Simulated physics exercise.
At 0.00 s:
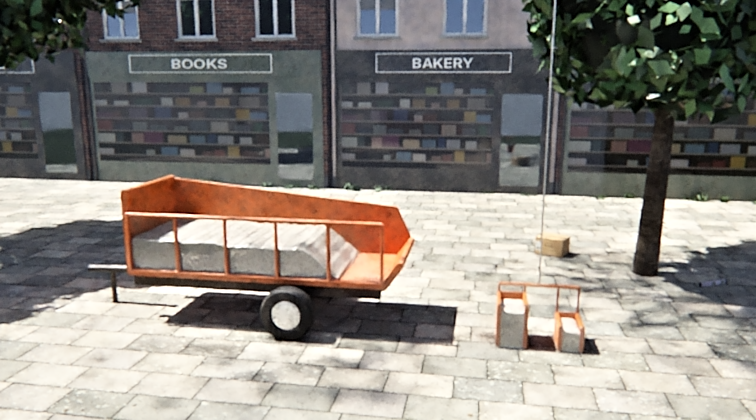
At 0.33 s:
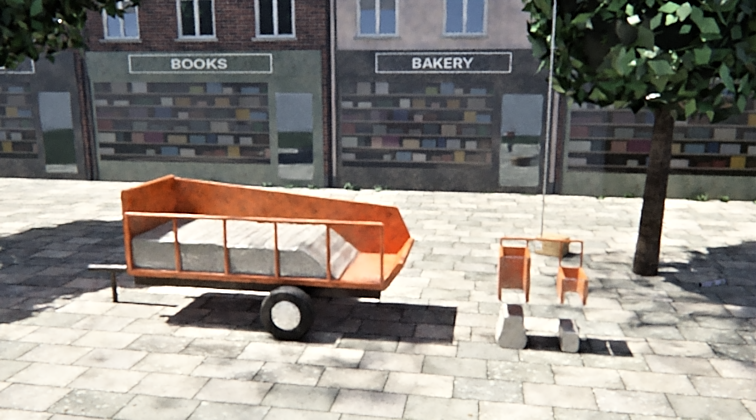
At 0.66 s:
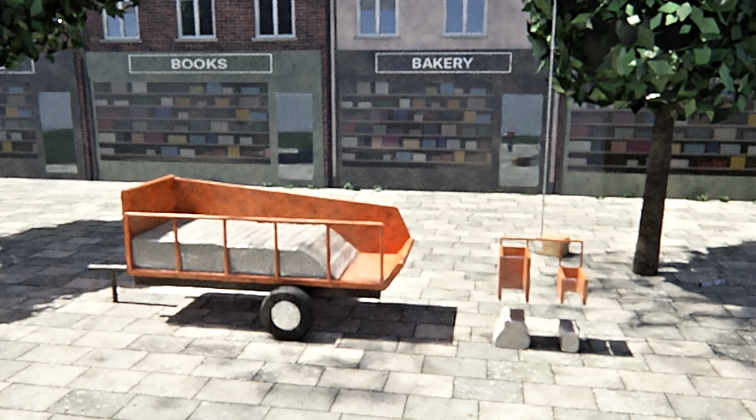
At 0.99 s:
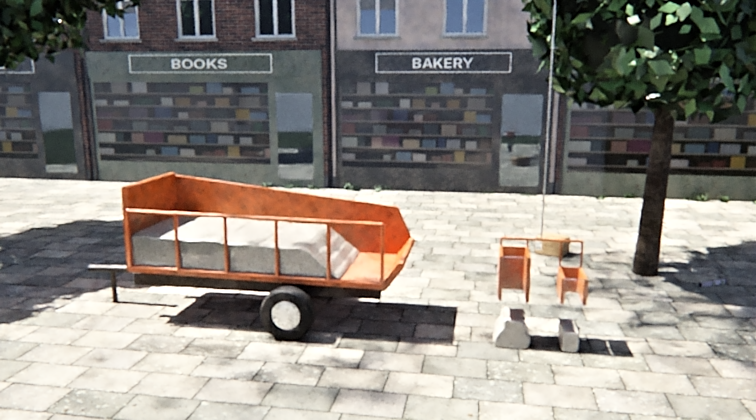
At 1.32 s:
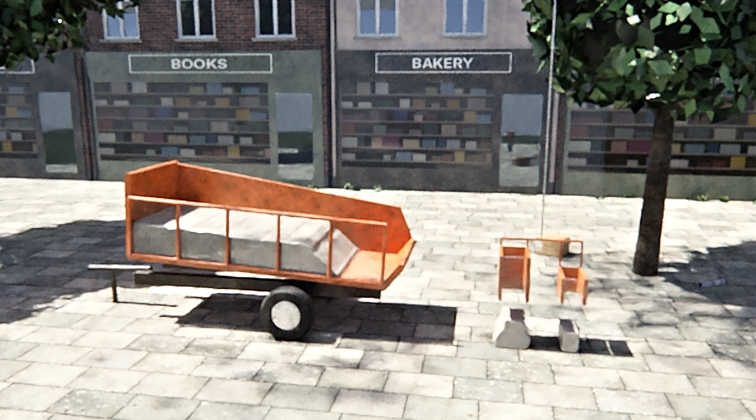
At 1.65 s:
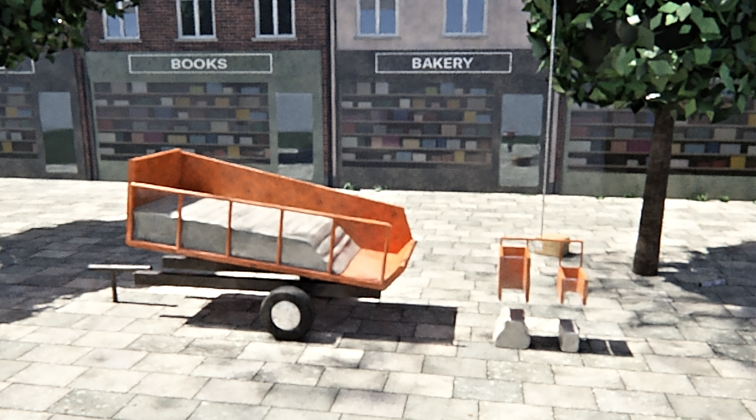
At first, an orange trailer holding a grey mass sits level on a paved street beside two grey blocks in orange casings. The casings rise off the blocks, and the taller one slumps a little, widening at its base. Then the trailer's bed tilts slightly, its left end rising.
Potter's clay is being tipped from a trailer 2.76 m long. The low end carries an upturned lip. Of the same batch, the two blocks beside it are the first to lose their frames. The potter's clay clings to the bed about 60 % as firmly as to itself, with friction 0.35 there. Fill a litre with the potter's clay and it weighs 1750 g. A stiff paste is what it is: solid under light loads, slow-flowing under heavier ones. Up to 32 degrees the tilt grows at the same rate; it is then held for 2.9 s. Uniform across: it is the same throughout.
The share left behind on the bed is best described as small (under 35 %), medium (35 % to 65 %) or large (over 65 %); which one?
It is best described as medium.
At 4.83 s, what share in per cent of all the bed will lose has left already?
The share is about 10 %.
After 2.60 s, the tilt is 16 degrees and 100 % is on the bed.
After 3.71 s, the tilt is 26 degrees and 100 % is on the bed.
After 4.83 s, the tilt is 32 degrees and 92 % is on the bed.
After 5.95 s, the tilt is 32 degrees and 49 % is on the bed.
After 7.39 s, the tilt is 32 degrees and 46 % is on the bed.
